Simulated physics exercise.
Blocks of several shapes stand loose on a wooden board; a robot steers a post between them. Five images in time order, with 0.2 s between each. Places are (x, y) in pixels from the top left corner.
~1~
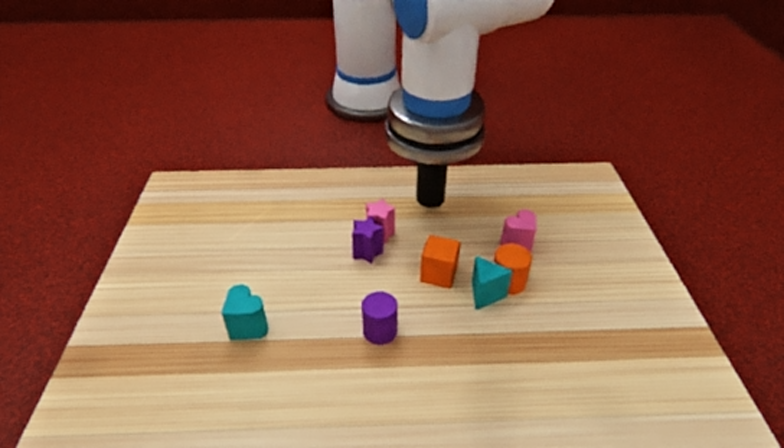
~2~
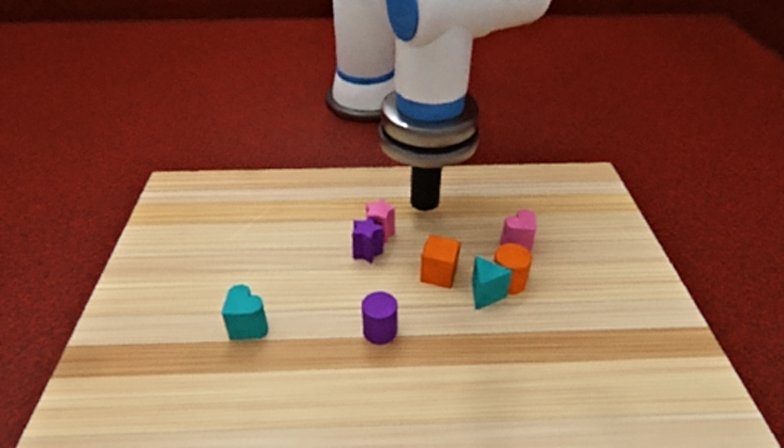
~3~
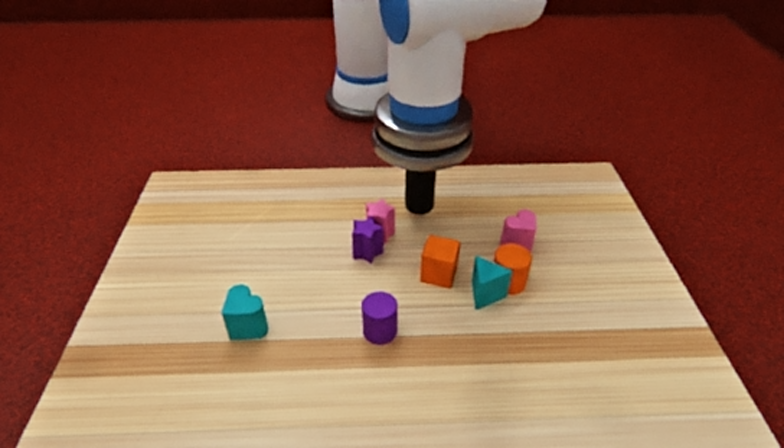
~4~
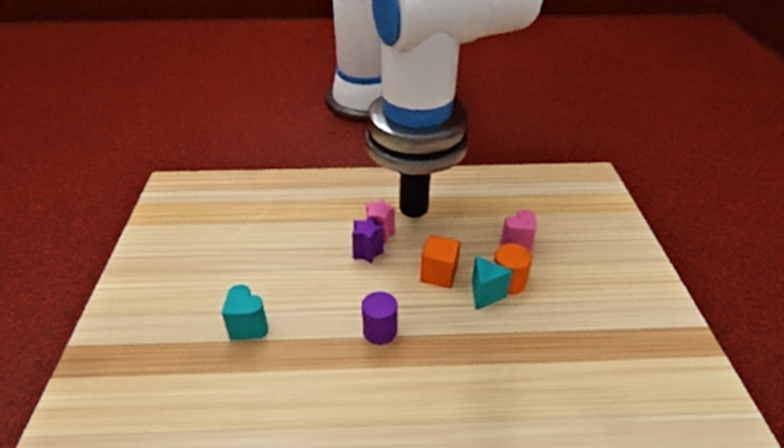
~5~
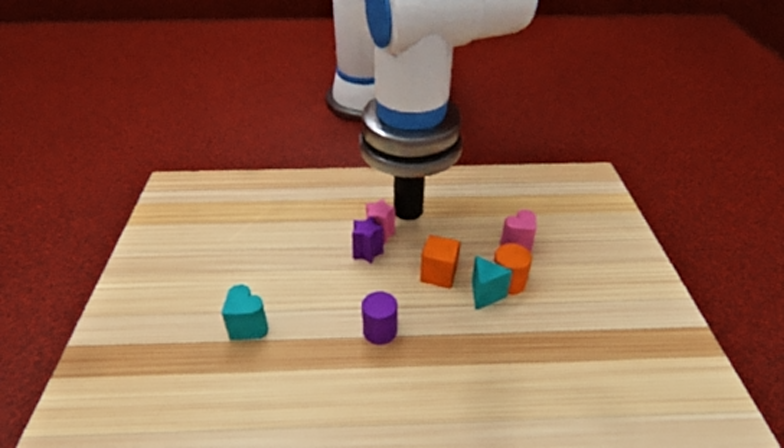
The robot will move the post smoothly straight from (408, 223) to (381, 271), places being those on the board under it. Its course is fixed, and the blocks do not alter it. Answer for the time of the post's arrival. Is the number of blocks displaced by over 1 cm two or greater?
I expect so.
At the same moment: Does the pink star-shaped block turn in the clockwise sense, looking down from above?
Yes, I think so.
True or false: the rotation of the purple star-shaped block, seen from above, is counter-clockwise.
My answer: True.
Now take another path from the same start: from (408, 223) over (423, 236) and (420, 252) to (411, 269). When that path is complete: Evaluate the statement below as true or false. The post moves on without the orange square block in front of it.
That statement is accurate.
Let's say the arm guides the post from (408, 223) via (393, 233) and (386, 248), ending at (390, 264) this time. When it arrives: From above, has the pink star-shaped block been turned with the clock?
I expect so.
The first path, step by step. Halfway along, post at (395, 234); purple star-shaped block at (357, 229), turned 40° anticlockwise; pink star-shaped block at (369, 213), turned 60° clockwise.
At the end, post at (381, 259); purple star-shaped block at (354, 231), turned 30° anticlockwise; pink star-shaped block at (368, 214), turned 75° clockwise; orange square block not moved.
